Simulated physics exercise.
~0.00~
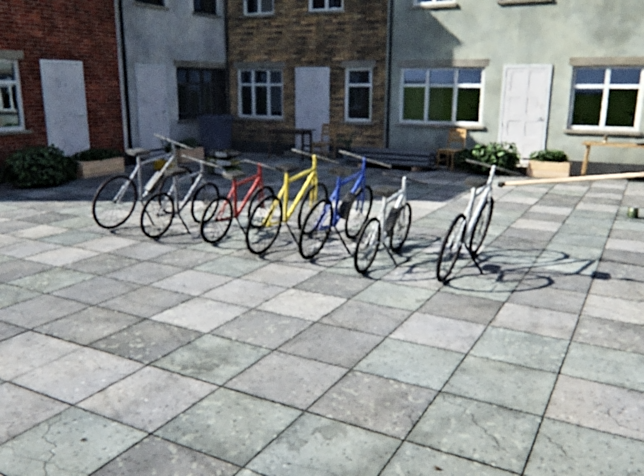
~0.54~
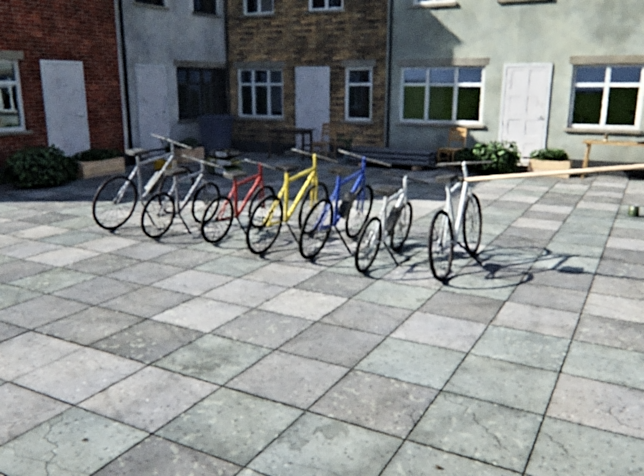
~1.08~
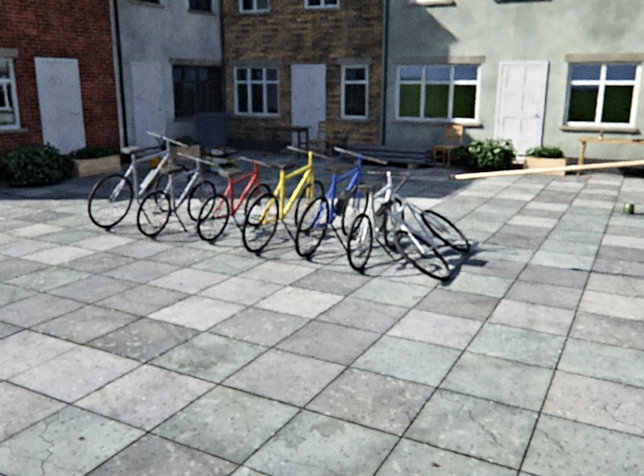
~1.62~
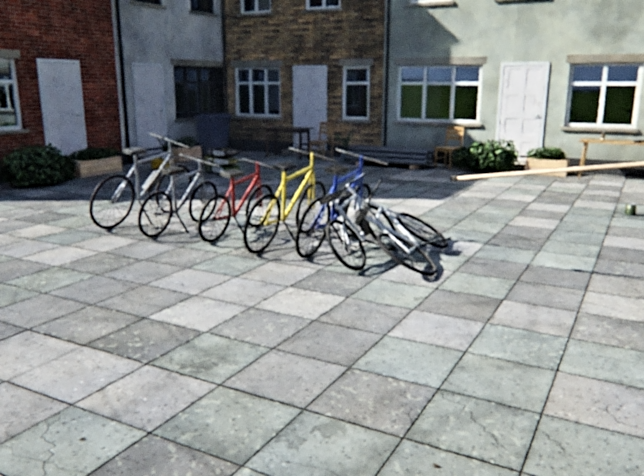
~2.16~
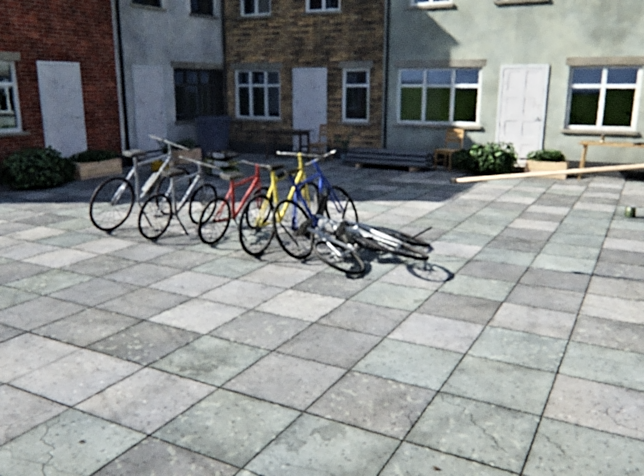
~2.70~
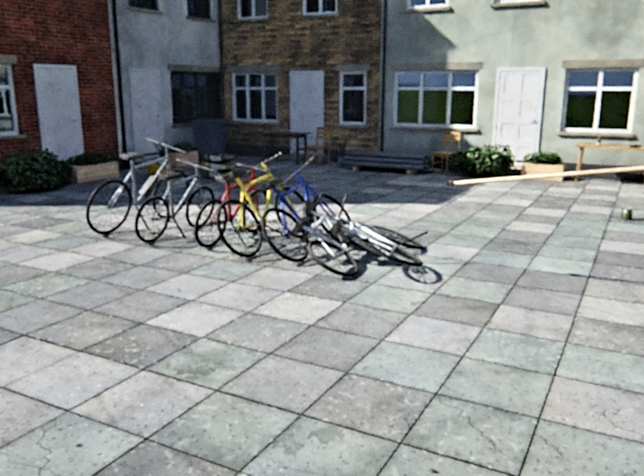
In this clip, a row of seven bicycles stands in a paved courtyard until the rightmost tips left into its neighbour, which topples against the blue one; the blue and yellow bicycles end leaning over by the red one, while the leftmost bicycles remain standing.
